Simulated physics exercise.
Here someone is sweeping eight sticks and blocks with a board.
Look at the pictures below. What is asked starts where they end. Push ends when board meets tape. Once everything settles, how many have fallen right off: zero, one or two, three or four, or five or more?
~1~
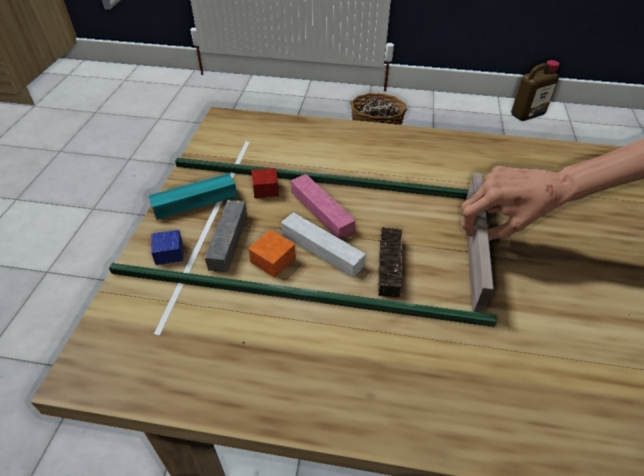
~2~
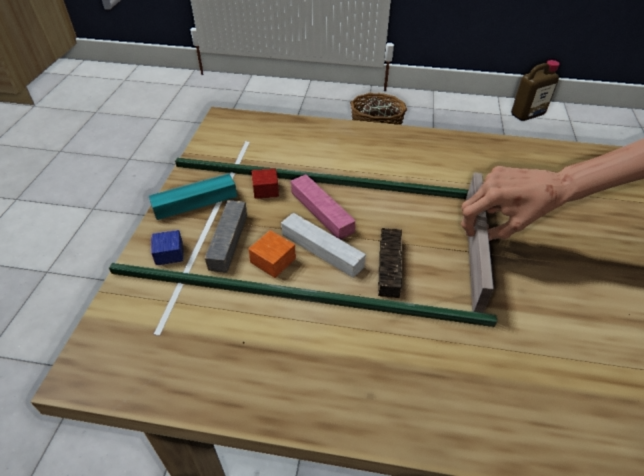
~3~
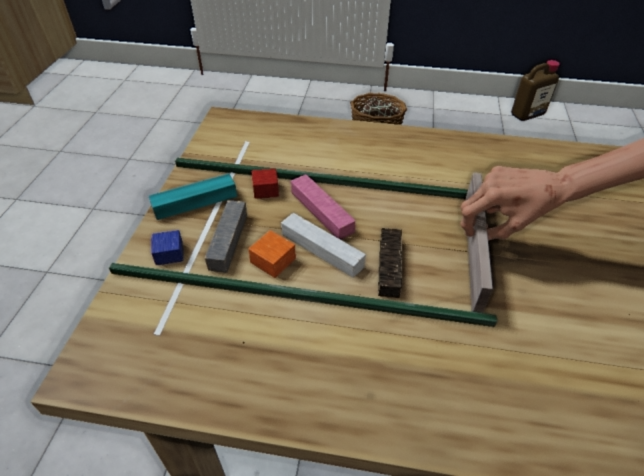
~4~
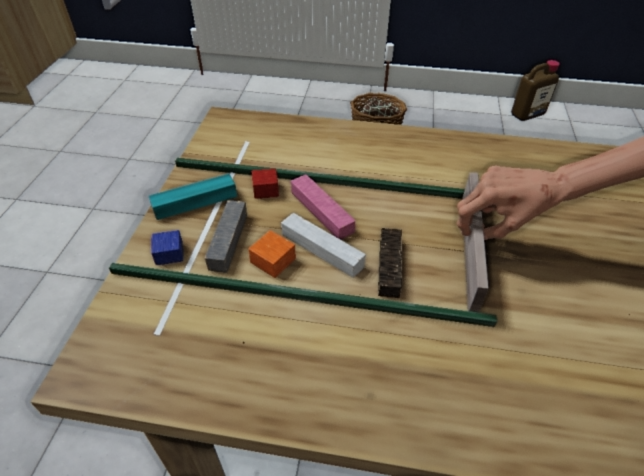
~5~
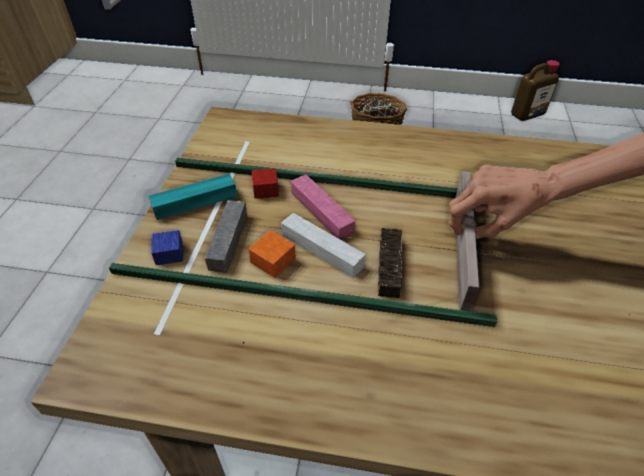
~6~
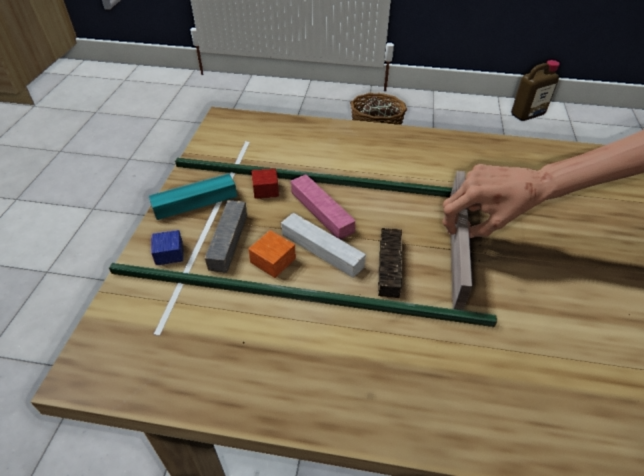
By then, three or four have fallen off.
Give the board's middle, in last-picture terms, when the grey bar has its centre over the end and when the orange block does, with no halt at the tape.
The grey bar puts it at (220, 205), the orange block at (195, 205).
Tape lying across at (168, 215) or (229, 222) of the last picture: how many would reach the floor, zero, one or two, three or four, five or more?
Going one tape after another, I'd say at least five for the first and one or two for the second.
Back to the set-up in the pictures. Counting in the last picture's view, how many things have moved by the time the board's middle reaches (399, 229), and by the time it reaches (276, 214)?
The count is 1 at the first point and 8 at the second.
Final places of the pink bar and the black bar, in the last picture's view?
About (185, 188), and the other about (187, 243).
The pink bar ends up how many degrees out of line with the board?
Close to 30°.
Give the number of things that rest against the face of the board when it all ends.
It is in contact with 1.
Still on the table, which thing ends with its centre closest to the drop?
Orange block.
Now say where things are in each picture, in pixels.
The first frame shows turquoise stick (194, 196); blue block (167, 247); grey bar (227, 235); board (478, 238); tape (211, 220).
The second frame shows blue block (168, 248); black bar (390, 261).
The third frame shows grey bar (227, 235); pink bar (322, 206).
The fourth frame shows turquoise stick (194, 196); board (474, 238).
The fifth frame shows blue block (168, 248); red block (265, 183).
The sixth frame shows turquoise stick (194, 196); blue block (168, 248); grey bar (227, 235); board (460, 236); tape (211, 220).
Soon after, none off yet; turquoise stick at rest near (194, 196); blue block at rest near (168, 248); grey bar at rest near (227, 235).
By the end, the number that fall off is three or four; fallen, red block, grey bar, blue block and turquoise stick.
